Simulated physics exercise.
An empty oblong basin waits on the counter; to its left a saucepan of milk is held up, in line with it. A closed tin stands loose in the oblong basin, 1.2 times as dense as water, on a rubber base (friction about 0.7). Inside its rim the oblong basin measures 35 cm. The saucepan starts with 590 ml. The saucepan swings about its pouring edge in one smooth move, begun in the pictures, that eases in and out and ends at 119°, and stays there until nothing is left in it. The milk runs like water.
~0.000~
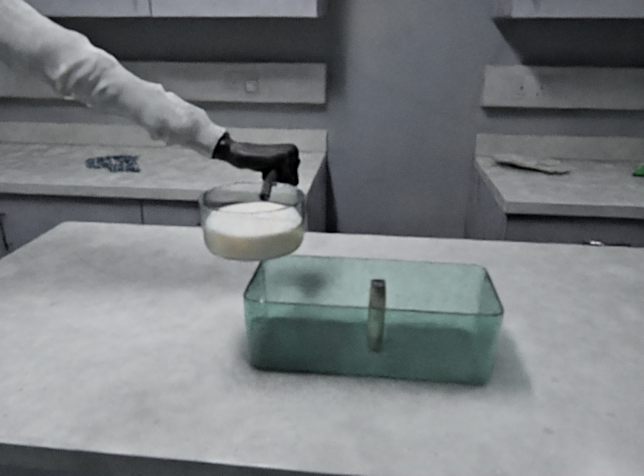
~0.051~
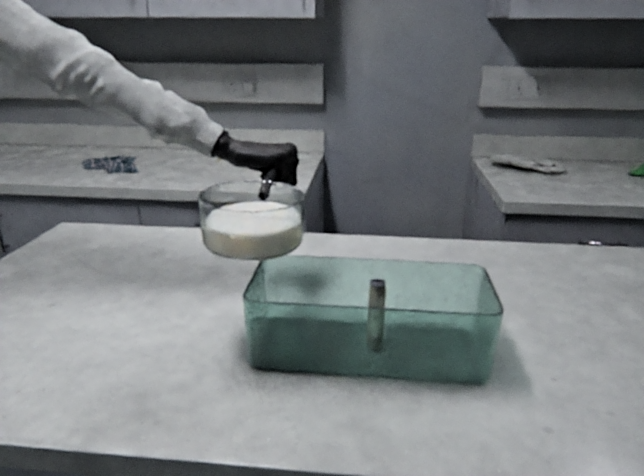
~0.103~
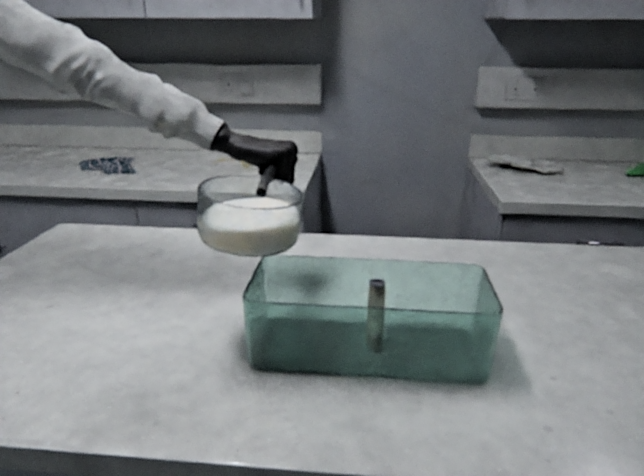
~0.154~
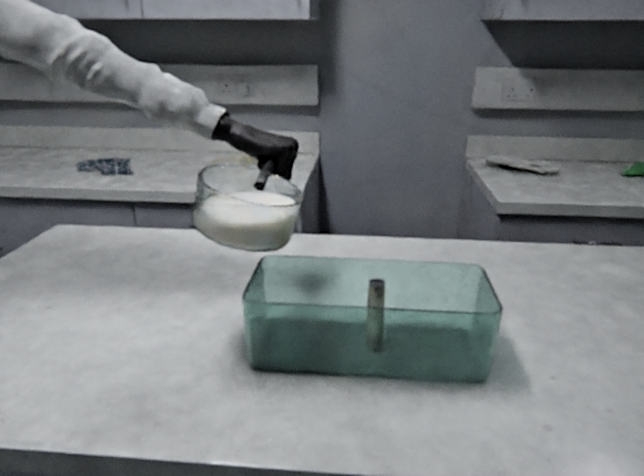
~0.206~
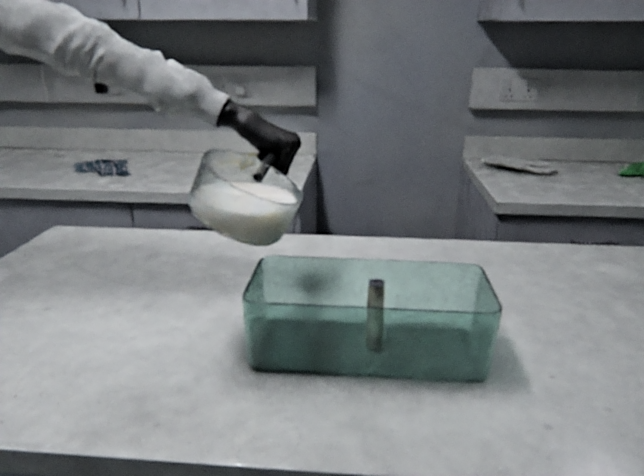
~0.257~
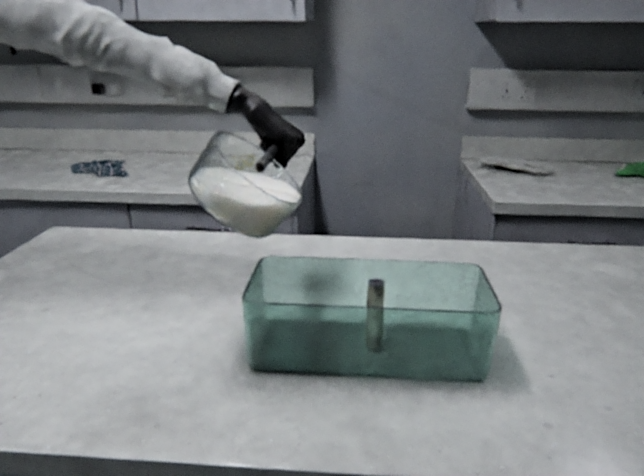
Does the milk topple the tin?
The tin topples.
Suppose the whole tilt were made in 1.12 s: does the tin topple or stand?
Then it falls.
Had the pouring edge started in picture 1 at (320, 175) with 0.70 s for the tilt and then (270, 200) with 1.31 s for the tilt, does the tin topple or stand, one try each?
First it stays up; then it keeps standing.
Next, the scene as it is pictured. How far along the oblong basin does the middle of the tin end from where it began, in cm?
About 7.0 cm.
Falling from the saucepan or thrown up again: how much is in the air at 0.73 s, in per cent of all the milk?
Near 9 in a hundred.
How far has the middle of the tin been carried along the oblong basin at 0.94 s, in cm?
Some 5 cm.
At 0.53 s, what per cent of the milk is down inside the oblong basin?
Near 7 in a hundred.
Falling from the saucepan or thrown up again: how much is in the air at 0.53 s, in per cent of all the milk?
Some 66 per cent.
After 0.53 s the tilt is 107° and 27 per cent is still to pour; the tin stands where it began.
After 0.73 s the tilt is 119° and 1 per cent is still to pour; the tin stands where it began.
After 0.94 s the tilt is 119° and 0 per cent is still to pour; the tin leans 54°.
After 1.17 s the tilt is 119° and 0 per cent is still to pour; the tin lies on its side.
In the end the tin lies on its side.
